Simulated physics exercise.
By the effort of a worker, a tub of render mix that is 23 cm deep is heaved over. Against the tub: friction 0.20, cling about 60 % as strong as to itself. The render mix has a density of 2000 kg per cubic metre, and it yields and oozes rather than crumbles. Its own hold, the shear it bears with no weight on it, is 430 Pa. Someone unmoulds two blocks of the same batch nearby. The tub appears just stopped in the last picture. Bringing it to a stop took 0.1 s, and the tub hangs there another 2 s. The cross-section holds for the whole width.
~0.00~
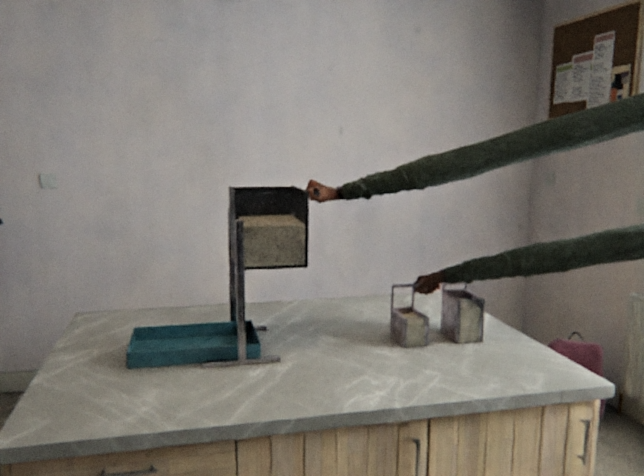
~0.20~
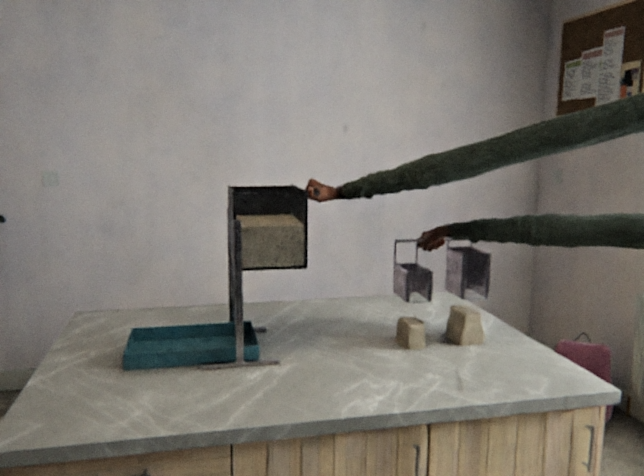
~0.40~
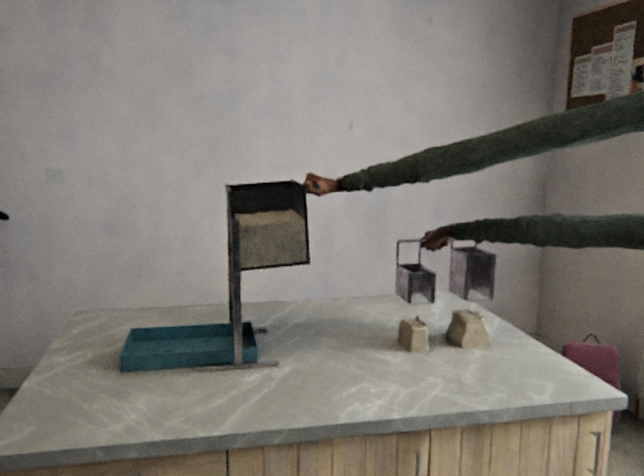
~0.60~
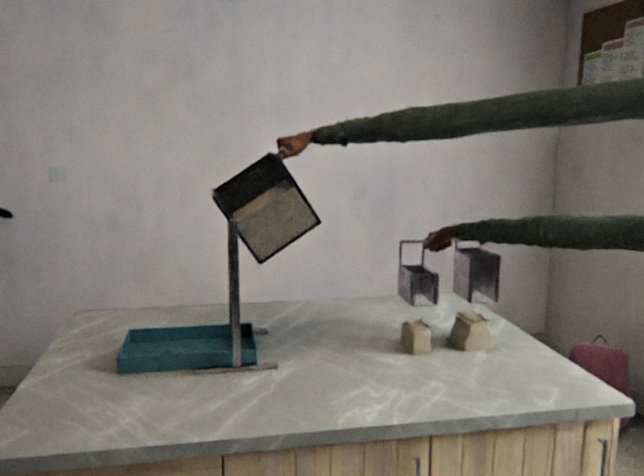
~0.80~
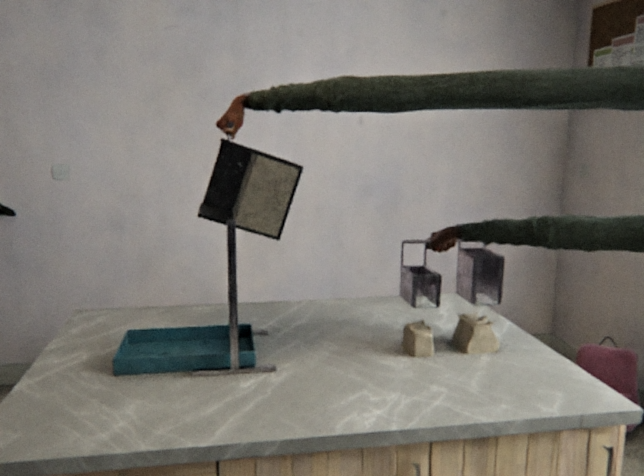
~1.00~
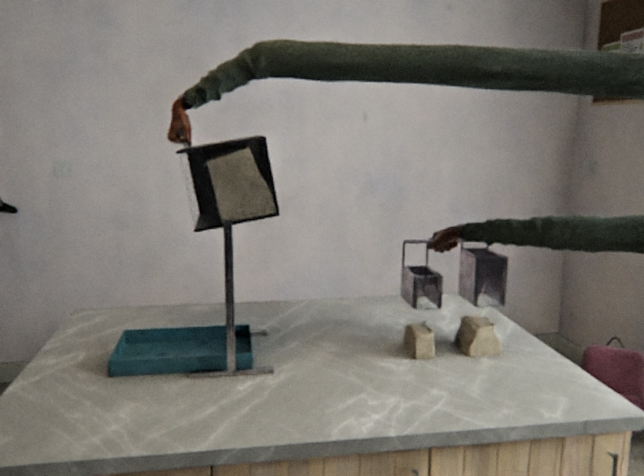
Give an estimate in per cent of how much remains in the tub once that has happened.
53 %.
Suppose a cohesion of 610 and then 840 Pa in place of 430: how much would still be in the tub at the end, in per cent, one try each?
The two runs give near 60 % and near 60 % respectively.
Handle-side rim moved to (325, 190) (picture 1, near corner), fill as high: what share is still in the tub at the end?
Roughly 40 %.
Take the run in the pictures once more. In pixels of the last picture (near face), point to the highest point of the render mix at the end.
Somewhere near (248, 194) in the last view.
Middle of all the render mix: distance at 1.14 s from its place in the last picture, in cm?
It has moved close to 7 cm.
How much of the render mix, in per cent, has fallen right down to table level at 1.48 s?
30 %.
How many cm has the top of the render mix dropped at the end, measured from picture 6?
Roughly 13 cm.
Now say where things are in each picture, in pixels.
Handle-side rim at (306, 192), tilt 0 degrees; top of the render mix at (301, 224); blocks stand 8.3 cm, 13 cm (left to right), in the first frame.
Handle-side rim at (305, 192), tilt 0 degrees; top of the render mix at (300, 224); blocks stand 8.2 cm, 11 cm (left to right), in the second frame.
Handle-side rim at (303, 187), tilt 4 degrees; top of the render mix at (300, 220); blocks stand 8.2 cm, 10 cm (left to right), in the third frame.
Handle-side rim at (276, 157), tilt 33 degrees; top of the render mix at (292, 188); blocks stand 8.1 cm, 9.9 cm (left to right), in the fourth frame.
Handle-side rim at (222, 142), tilt 71 degrees; top of the render mix at (257, 157); blocks stand 8.1 cm, 9.9 cm (left to right), in the fifth frame.
Handle-side rim at (179, 154), tilt 100 degrees; top of the render mix at (250, 148); blocks stand 8.1 cm, 9.9 cm (left to right), in the sixth frame.
After 1.14 s, the tub is at 100 degrees and holds 91 %.
After 1.31 s, the tub is at 100 degrees and holds 55 %.
After 1.48 s, the tub is at 100 degrees and holds 53 %.
After 1.65 s, the tub is at 100 degrees and holds 53 %.
After 3.00 s, at the end, the tub is at 100 degrees and holds 53 %.
